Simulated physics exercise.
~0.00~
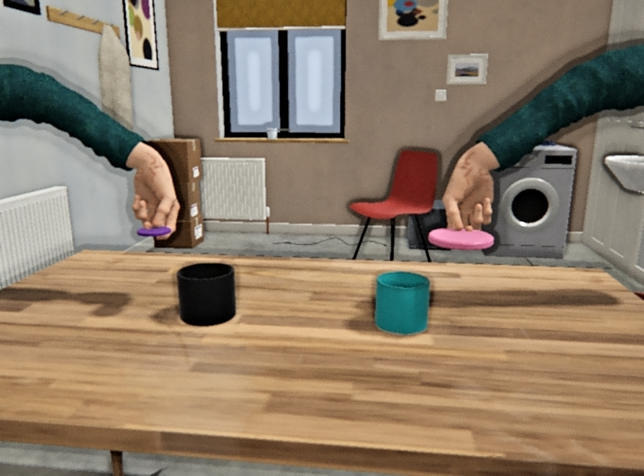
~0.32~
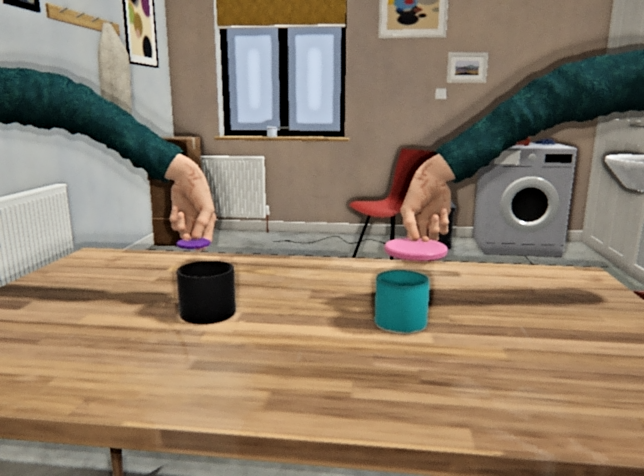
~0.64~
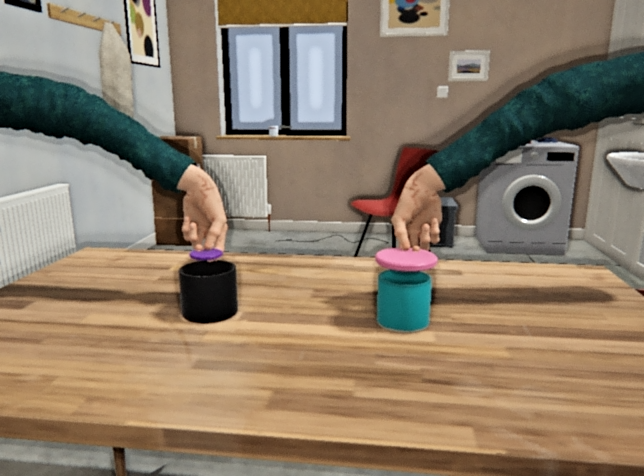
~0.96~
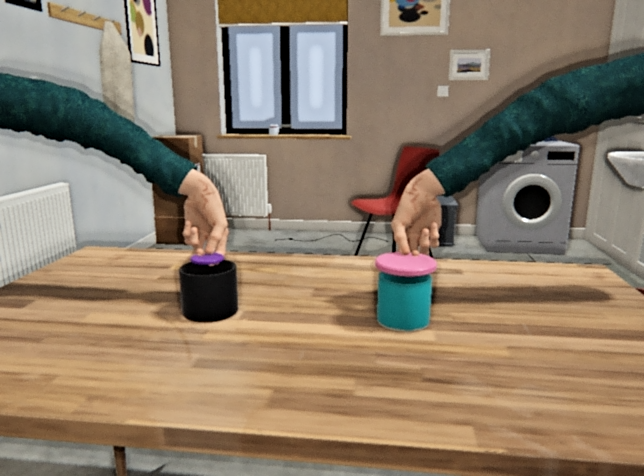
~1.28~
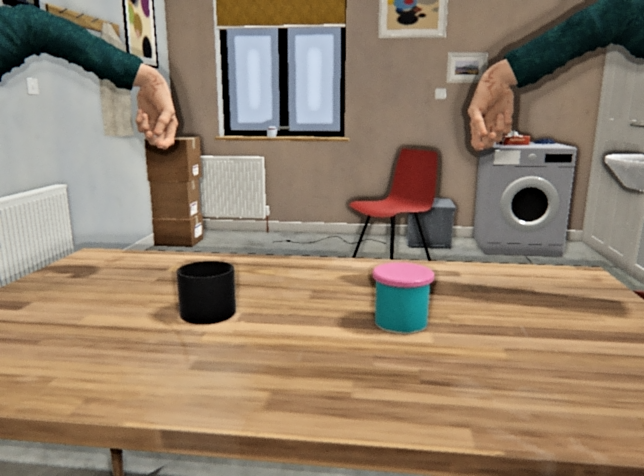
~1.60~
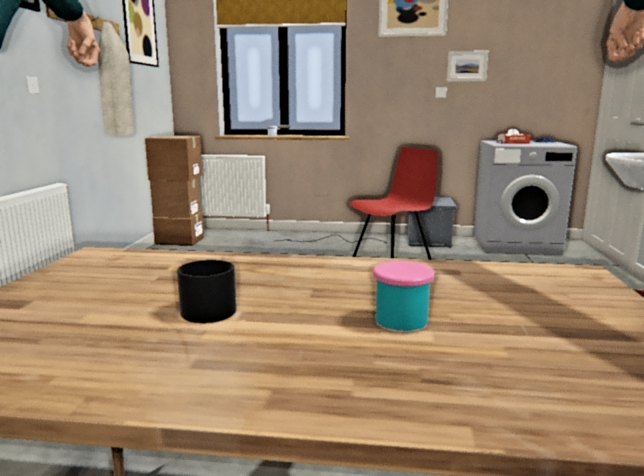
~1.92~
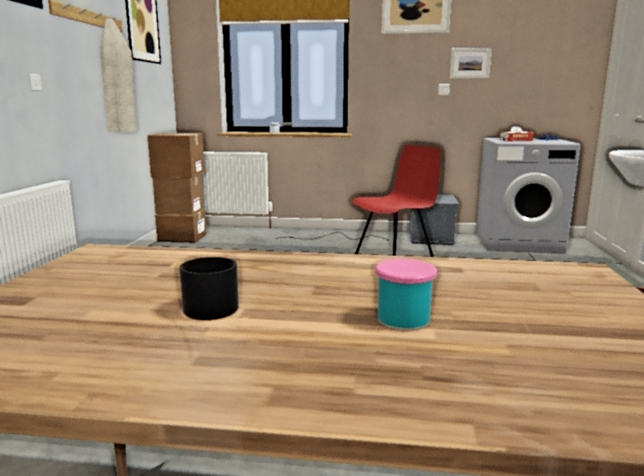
Two hands lower discs; the pink one caps the teal container, the purple drops inside the black.
